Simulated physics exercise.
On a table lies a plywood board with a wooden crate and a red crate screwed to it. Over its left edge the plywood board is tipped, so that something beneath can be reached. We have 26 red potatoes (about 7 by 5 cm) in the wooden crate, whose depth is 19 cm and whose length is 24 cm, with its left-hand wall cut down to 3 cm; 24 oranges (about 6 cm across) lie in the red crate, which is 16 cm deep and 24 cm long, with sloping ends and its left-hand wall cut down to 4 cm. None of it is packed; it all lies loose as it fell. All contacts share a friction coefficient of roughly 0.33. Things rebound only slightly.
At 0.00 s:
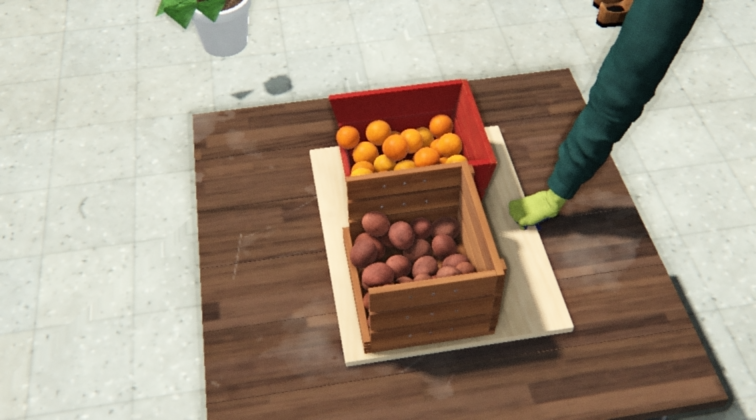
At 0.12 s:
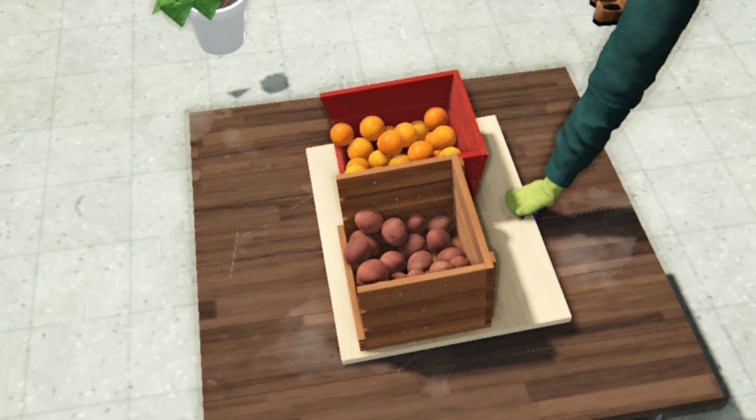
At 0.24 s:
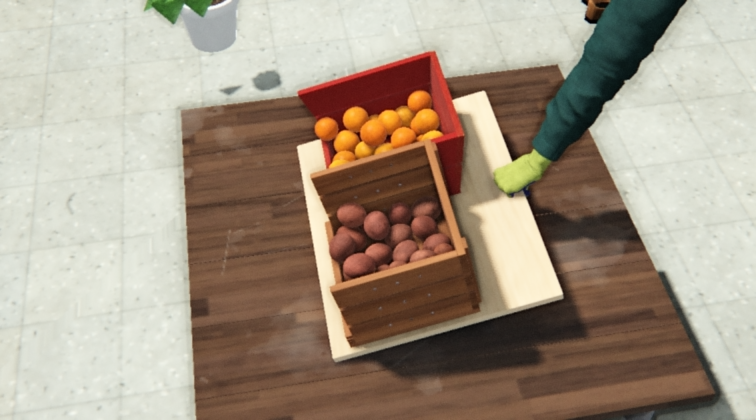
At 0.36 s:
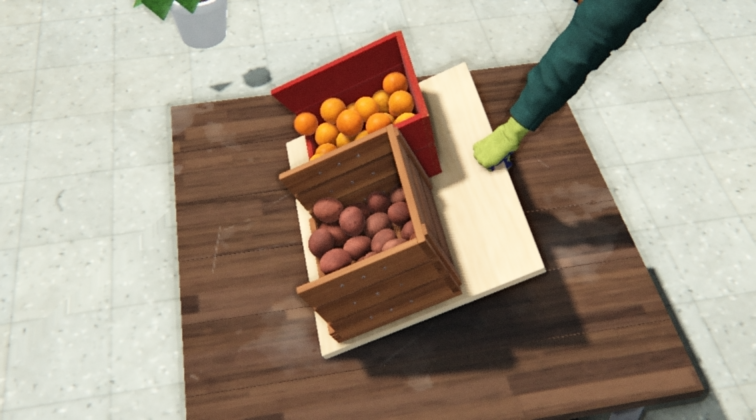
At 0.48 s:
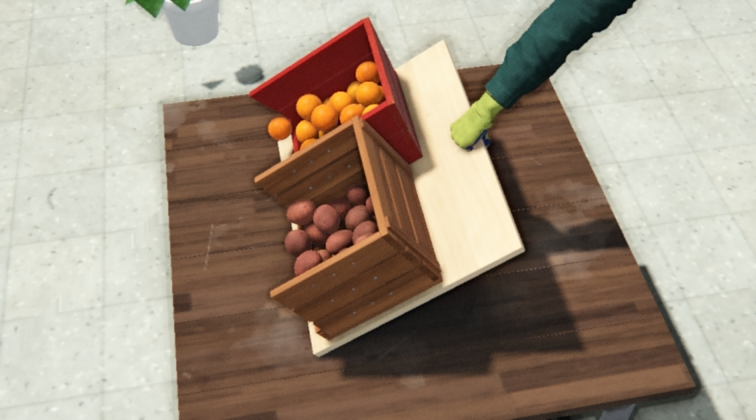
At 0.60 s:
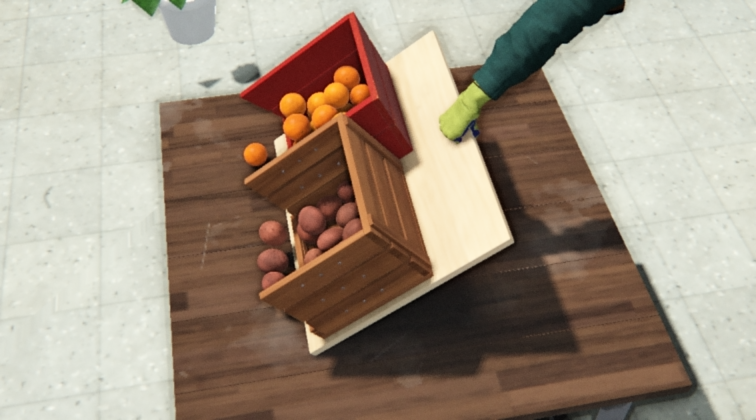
A green-gloved hand lifted the right side of a pale board, tilting its two open crates leftward until an orange and a few red potatoes came out over their low left walls.
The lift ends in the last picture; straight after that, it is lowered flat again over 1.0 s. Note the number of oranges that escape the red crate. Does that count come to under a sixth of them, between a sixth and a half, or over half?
I think the pieces left inside will number three to five in six.
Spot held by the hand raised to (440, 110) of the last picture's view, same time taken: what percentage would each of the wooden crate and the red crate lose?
Wooden crate 30%, red crate 40%.
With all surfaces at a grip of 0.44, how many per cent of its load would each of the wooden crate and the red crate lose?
Then the wooden crate sheds 10 per cent, while the red crate sheds 30 per cent.
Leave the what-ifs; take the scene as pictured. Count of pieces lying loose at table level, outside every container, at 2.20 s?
Around 8 of them.
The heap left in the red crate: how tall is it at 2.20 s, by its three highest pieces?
Height: About 6 cm.
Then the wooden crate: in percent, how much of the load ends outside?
Loss for the wooden crate - 30 per cent.
After 0.86 s, tilt 31°; the wooden crate is down by 7 of 26 and the red crate is down by 5 of 24.
After 1.18 s, tilt 14°; the wooden crate is down by 8 of 26 and the red crate is down by 9 of 24.
After 1.62 s, tilt 0°; the wooden crate is down by 8 of 26 and the red crate is down by 9 of 24.
When it is over (at 2.20 s), the wooden crate is down by 8 of 26 and the red crate is down by 9 of 24. Asked share, 9 of 24, 38 per cent.
